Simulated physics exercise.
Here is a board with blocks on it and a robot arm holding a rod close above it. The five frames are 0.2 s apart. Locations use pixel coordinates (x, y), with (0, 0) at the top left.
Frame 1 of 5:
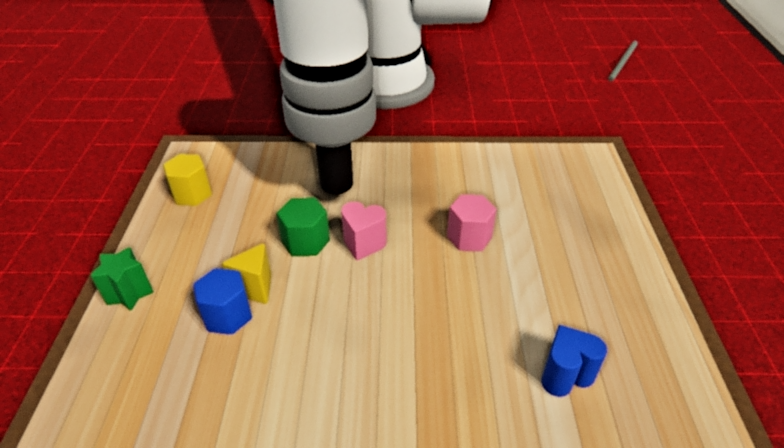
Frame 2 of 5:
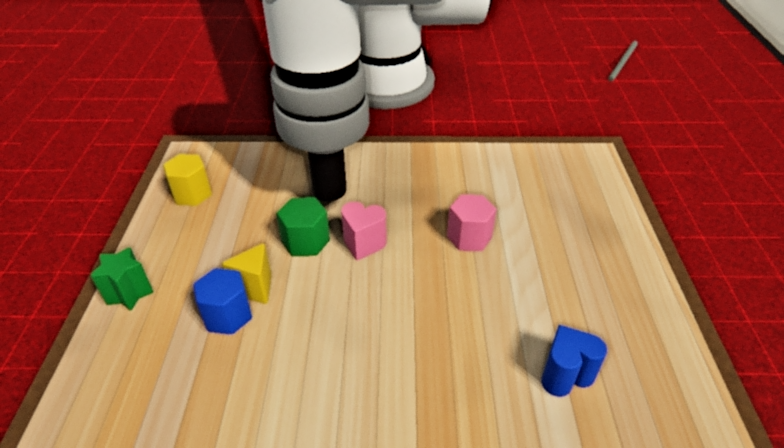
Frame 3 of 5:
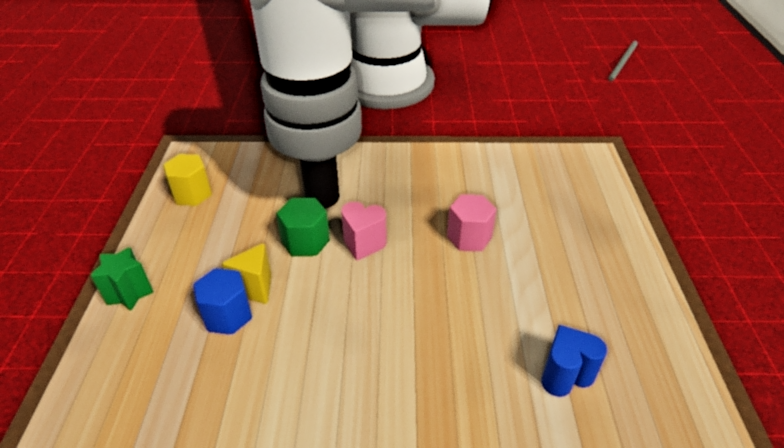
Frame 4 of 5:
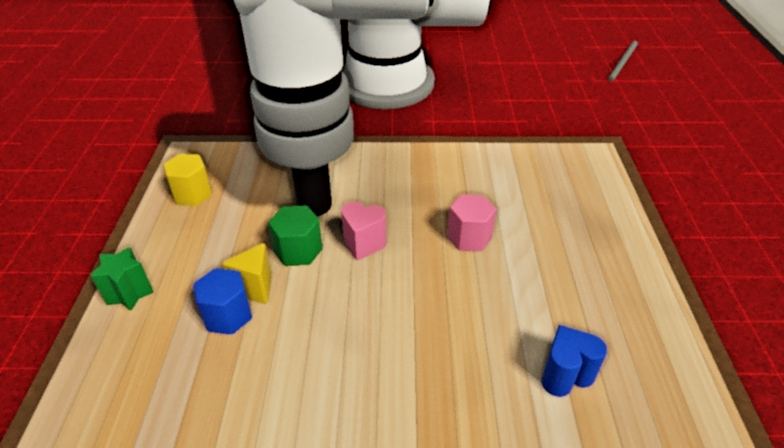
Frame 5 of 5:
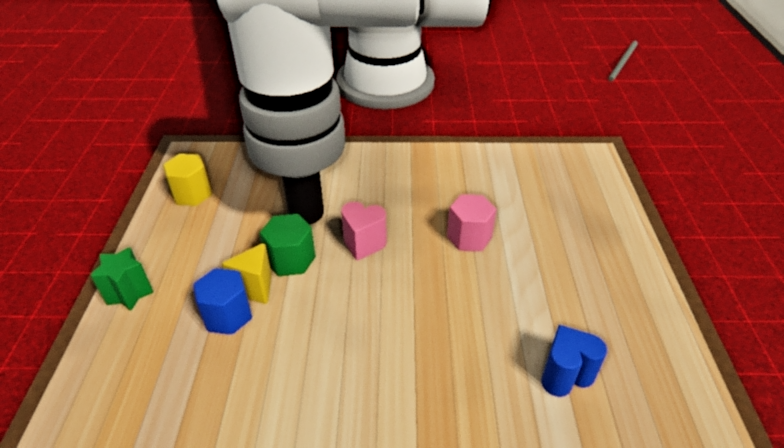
At the start, a robot arm holds a black rod near the back edge of a wooden board, just behind a green six-sided block among other colourful blocks. The rod moves slightly left and forward, then pushes the green block a short way toward the yellow triangular block, while the others stay still.
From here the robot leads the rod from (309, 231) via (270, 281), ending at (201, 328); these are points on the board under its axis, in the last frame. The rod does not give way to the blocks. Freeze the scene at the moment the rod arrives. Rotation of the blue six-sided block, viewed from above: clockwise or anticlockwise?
From overhead, the rotation is counterclockwise.
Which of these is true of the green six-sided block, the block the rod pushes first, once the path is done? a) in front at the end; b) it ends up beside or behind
My answer is option a.
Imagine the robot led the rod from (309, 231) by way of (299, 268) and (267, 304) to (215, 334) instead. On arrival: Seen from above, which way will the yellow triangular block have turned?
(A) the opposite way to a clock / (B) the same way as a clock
The one that fits is B, the same way as a clock.
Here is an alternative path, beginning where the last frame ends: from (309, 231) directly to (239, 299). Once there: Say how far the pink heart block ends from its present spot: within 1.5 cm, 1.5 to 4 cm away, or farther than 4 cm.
Once the path is done, the pink heart block lies within 1.5 cm of its present place.
What follows on the original path. One third of the way, rod at (283, 248); blue six-sided block at (194, 309), turned 25° anticlockwise; yellow triangular block at (207, 277), turned 35° anticlockwise; green six-sided block at (245, 257), turned 45° clockwise.
Two thirds of the way, rod at (244, 280); blue six-sided block at (177, 326), turned 75° anticlockwise; yellow triangular block at (153, 294), turned 20° anticlockwise; green six-sided block at (196, 285), turned 75° clockwise.
At the end, rod at (195, 312); blue six-sided block at (142, 356), turned 145° anticlockwise; yellow triangular block at (96, 311); green six-sided block at (138, 312), turned 90° clockwise; pink heart block still.
